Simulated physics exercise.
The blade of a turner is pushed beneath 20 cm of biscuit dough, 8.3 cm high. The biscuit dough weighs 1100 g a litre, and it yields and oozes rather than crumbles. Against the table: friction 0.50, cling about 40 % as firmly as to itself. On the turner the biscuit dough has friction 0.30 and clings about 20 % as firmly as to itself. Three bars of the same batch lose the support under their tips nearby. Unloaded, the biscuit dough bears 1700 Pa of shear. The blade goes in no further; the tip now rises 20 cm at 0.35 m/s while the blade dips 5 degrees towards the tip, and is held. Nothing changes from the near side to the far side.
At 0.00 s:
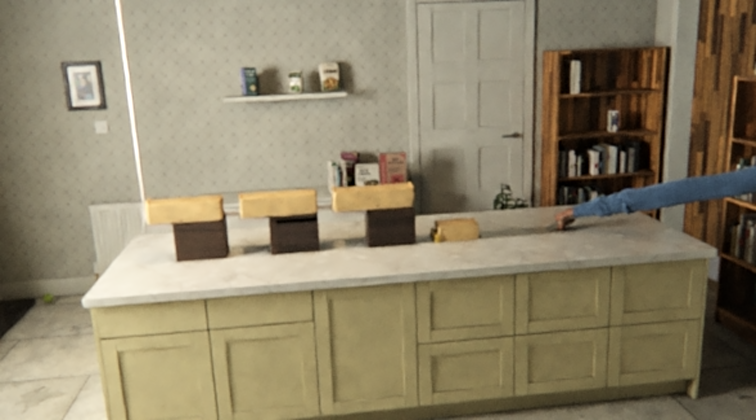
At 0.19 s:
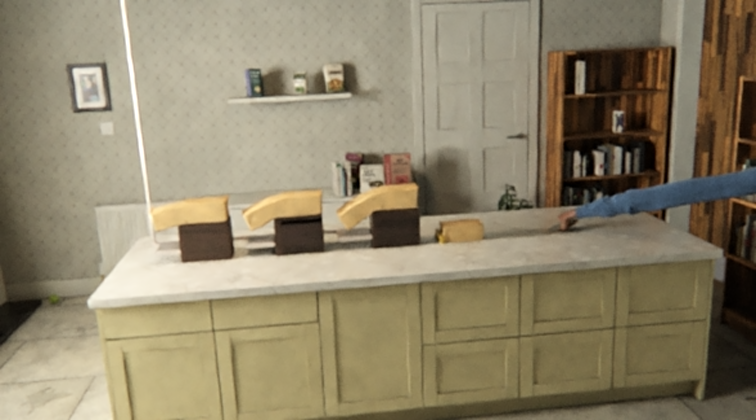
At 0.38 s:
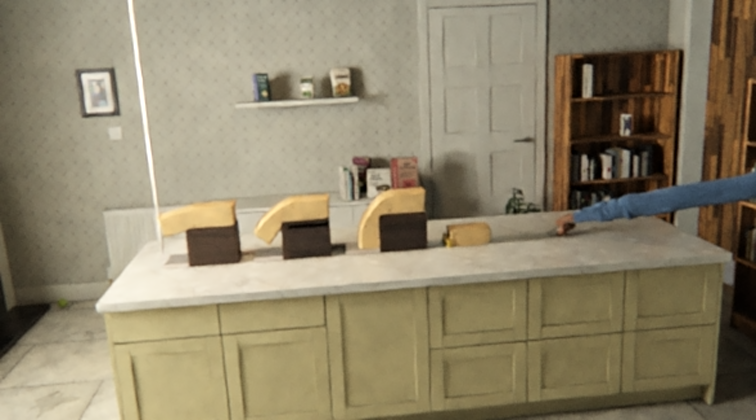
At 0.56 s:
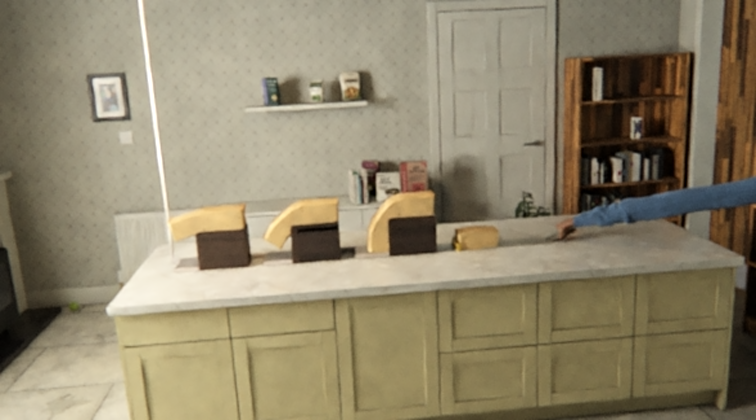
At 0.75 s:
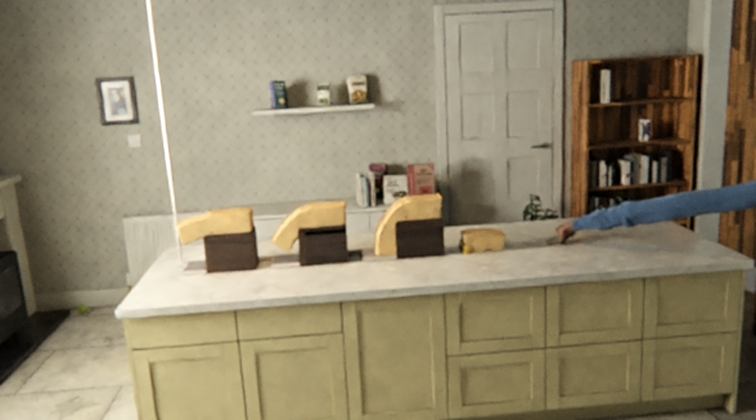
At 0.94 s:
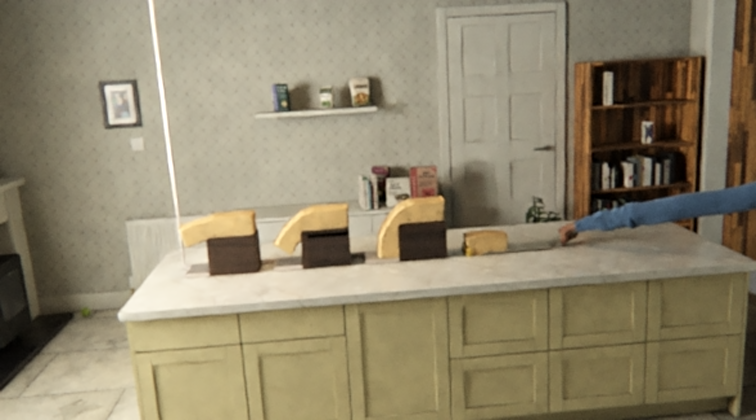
Three pale yellow bars, each resting on a dark brown block along the left and middle of a white-topped island with olive-yellow cabinets, start level, then their left ends sag and curve downward, the rightmost bending most. To their right, a blue-sleeved arm reaches in beside a small yellowish lump and shifts little. The slightly raised view of this grey-walled room, with its white door and wooden bookcases, drifts gently left.
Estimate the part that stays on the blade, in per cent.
About 100 %.
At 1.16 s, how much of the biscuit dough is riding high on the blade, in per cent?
Some 40 per cent.
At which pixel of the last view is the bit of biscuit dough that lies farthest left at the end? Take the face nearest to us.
At about (465, 206).
After 1.16 s, the tip is 8.1 cm up.
After 1.43 s, the tip is 18 cm up.
After 1.70 s, the tip is 20 cm up and 100 % is riding high on the blade.
After 1.97 s, the tip is 20 cm up and 100 % is riding high on the blade.
After 2.10 s, the tip is 20 cm up and 100 % is riding high on the blade.
